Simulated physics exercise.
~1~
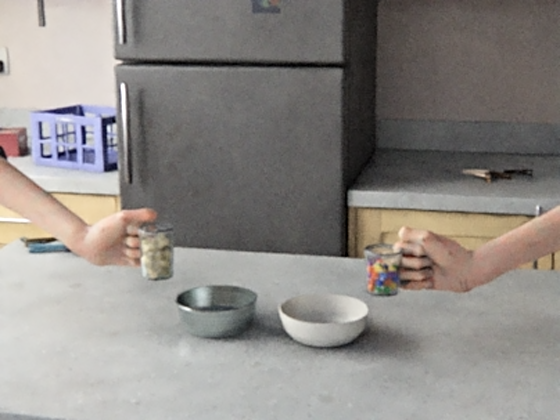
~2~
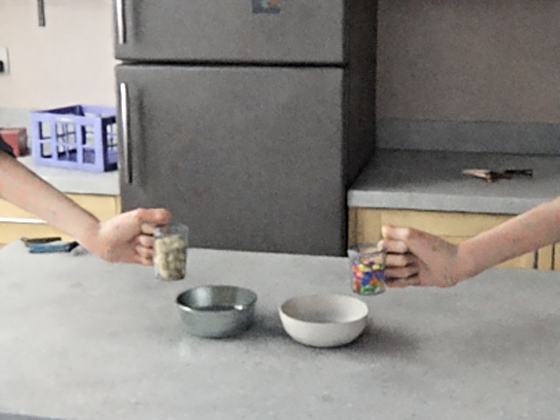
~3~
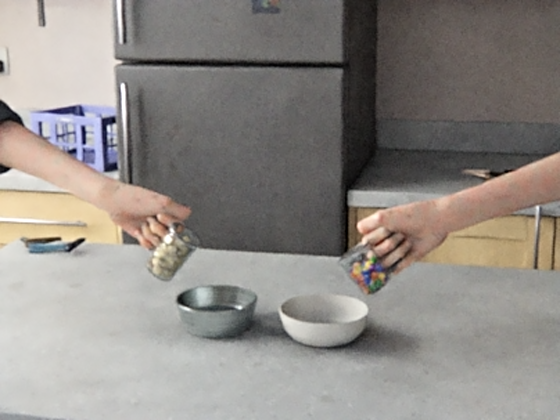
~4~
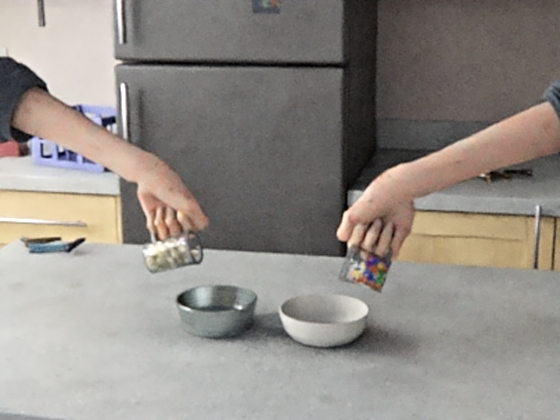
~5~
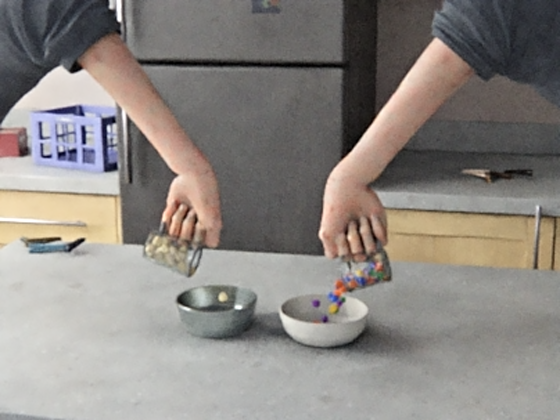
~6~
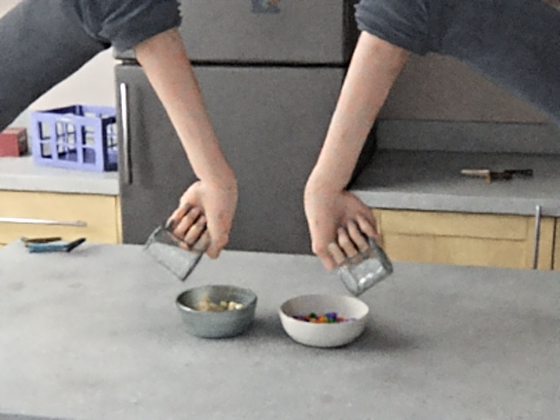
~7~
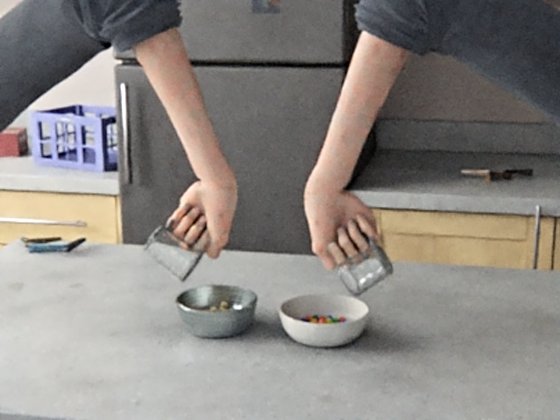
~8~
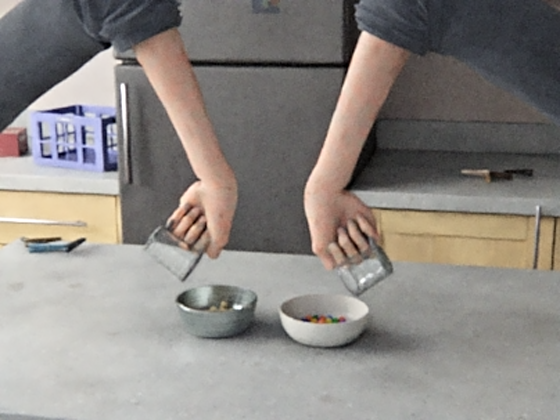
At the start, two hands hold small clear cups above a grey counter, the left one filled with pale pieces and the right one with brightly coloured pieces, near a green-grey dish and a white dish. The hands move slightly inward, then begin to tilt the cups until both lie on their sides. As the arms swing over, the coloured pieces tumble into the white dish while the pale ones only start to fall. Both cups tip further and empty completely. Finally, the hands hold the upturned cups still, and all the pieces rest inside the dishes, with none on the counter.
